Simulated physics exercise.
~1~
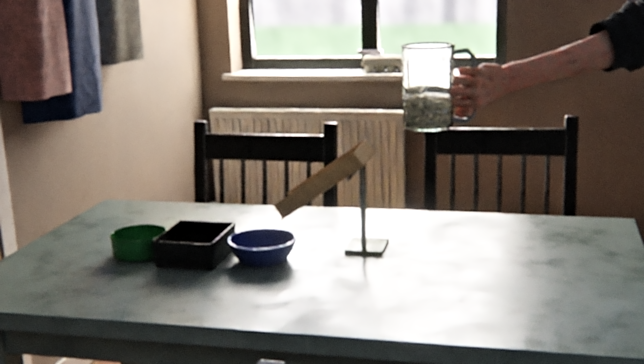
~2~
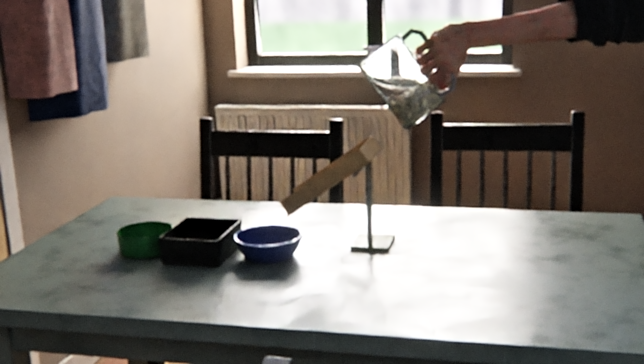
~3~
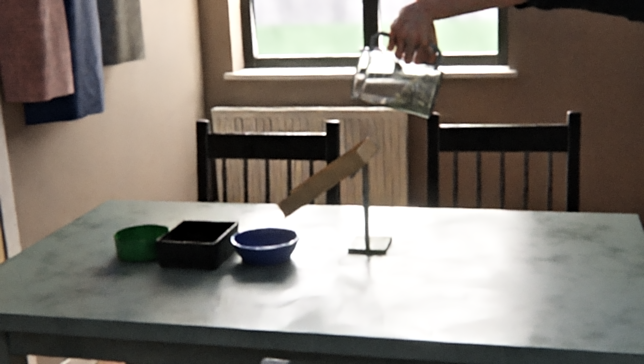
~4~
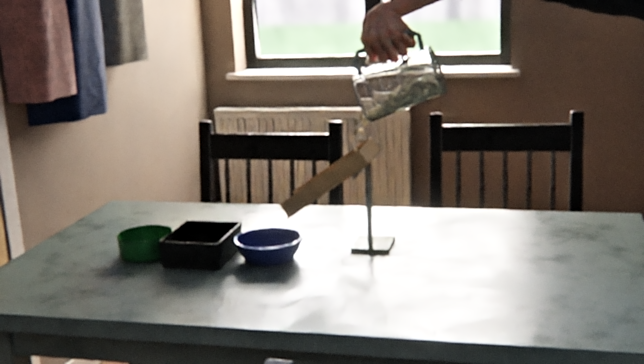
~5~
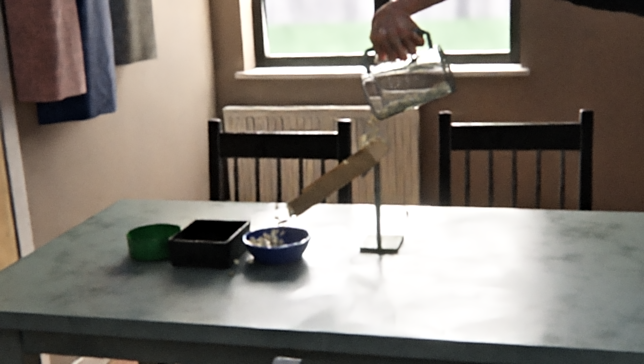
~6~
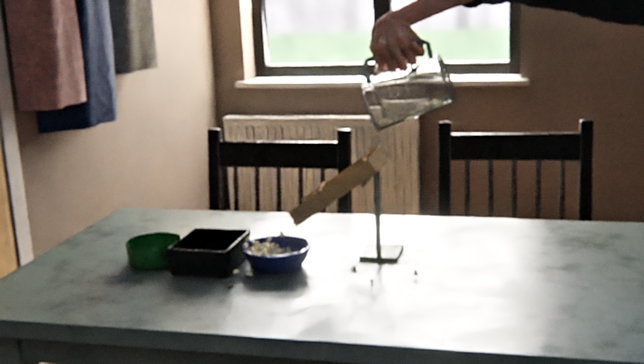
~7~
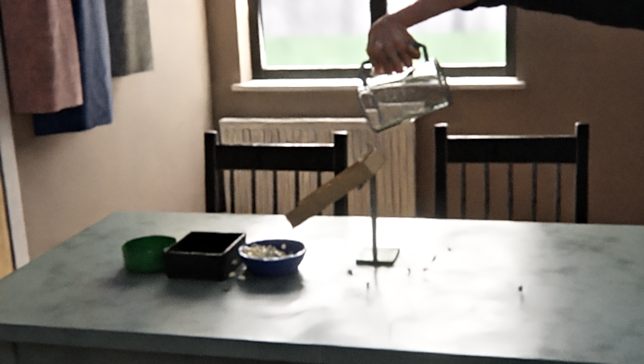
At the start, a hand holds a glass jug of small white beans upright above a table, to the right of a sloping chute on a stand. A green dish, a black tin and a blue bowl wait in a row at the left. The hand moves the jug left and tips it over the chute's upper end. As it tilts further, beans slide down the slope and drop into the blue bowl. A few scatter across the tabletop. Finally, the hand still holds the tipped, nearly empty jug, and most beans lie in the blue bowl.
